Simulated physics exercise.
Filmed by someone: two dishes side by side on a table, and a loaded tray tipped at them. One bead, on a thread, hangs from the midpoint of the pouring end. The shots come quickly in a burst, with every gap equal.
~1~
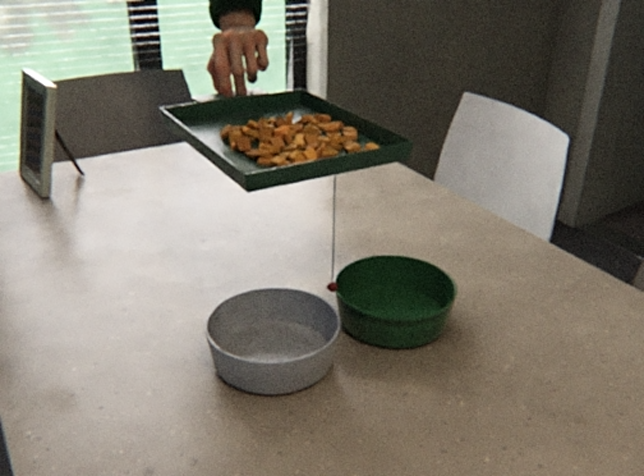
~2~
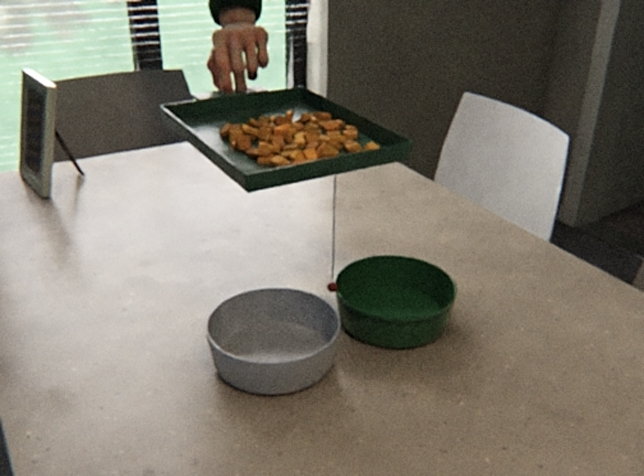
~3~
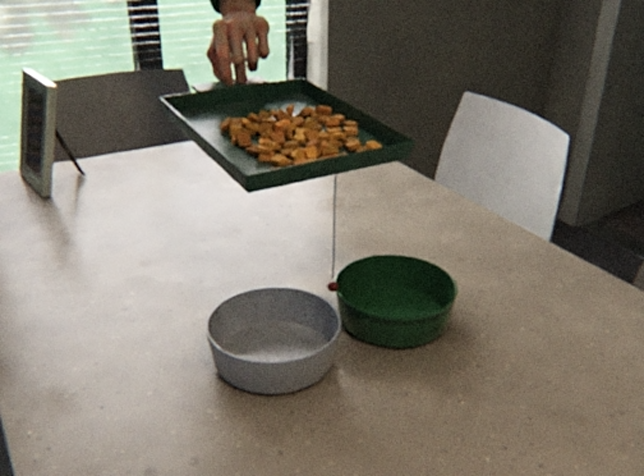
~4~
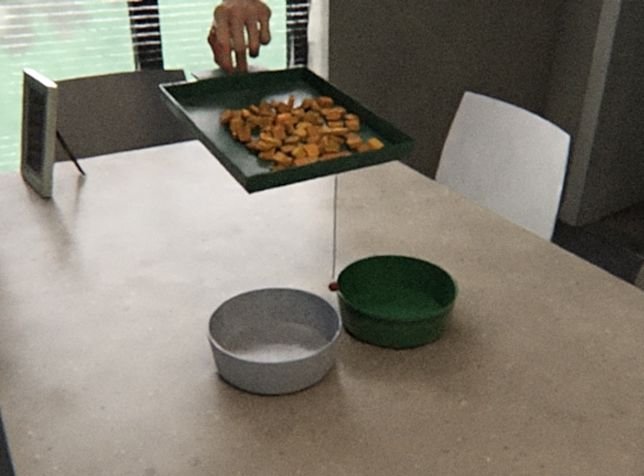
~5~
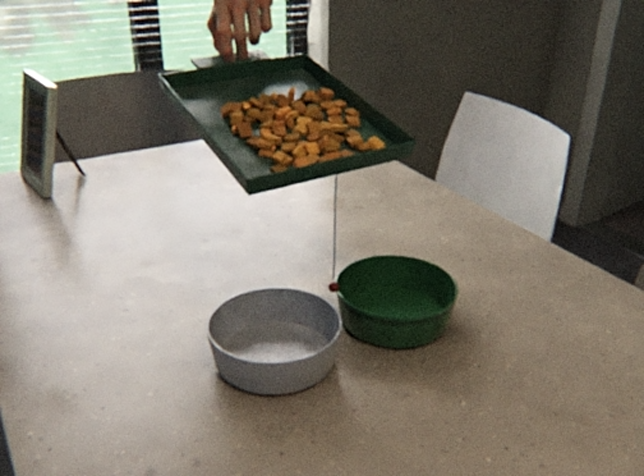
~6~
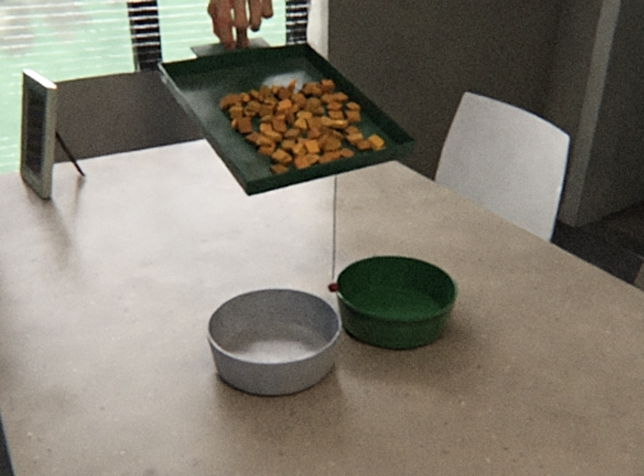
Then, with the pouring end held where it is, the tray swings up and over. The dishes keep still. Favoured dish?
Dish on the left.
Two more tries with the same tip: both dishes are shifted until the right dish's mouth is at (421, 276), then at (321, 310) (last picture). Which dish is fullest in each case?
In order of the tries: The dish on the left side, then the dish on the right side.
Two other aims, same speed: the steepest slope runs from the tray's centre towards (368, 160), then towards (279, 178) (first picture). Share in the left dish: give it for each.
About 0 and 90 per cent.
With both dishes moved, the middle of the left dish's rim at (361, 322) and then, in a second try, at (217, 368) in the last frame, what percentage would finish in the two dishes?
Roughly 70 %, then roughly 80 %.
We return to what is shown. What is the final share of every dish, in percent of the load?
Roughly 50 in a hundred for the left dish, roughly 0 in a hundred for the right dish.
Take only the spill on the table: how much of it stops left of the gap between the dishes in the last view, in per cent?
That's roughly 10 per cent of the pieces.
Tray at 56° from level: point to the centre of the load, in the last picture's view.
In the last view, the load is centred near (319, 135).
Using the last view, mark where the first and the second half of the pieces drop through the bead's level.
First part (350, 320), rest (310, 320).
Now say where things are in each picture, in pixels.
In the first frame, corners of the pouring end near (247, 172) and (409, 141), level; middle of the load near (288, 137), cereal squares; left dish near (305, 373); right dish near (432, 328); bead on its thread near (332, 287).
In the second frame, corners of the pouring end near (247, 173) and (410, 141), level; middle of the load near (288, 136).
In the third frame, corners of the pouring end near (248, 173) and (410, 140), tipped barely, lowest at the left corner; middle of the load near (289, 132).
In the fourth frame, corners of the pouring end near (249, 175) and (412, 140), tipped a little, lowest at the left corner; middle of the load near (289, 126).
In the fifth frame, corners of the pouring end near (249, 177) and (412, 140), tipped a little, lowest at the left corner; middle of the load near (290, 121).
In the sixth frame, corners of the pouring end near (249, 179) and (413, 140), tipped clearly, lowest at the left corner; middle of the load near (290, 116); left dish near (306, 373); right dish near (433, 328).
Shortly afterwards, tray tipped steeply; the whole lot on the tray.
Next, tray tipped right over; the bulk on the tray; a little in the left dish; a little outside both; a little in the air.
Some moments later, tray tipped past a quarter turn; near half in the left dish; a little in the right dish; near half outside both.
In the end, tray tipped past a quarter turn; near half in the left dish; a little in the right dish; near half outside both.
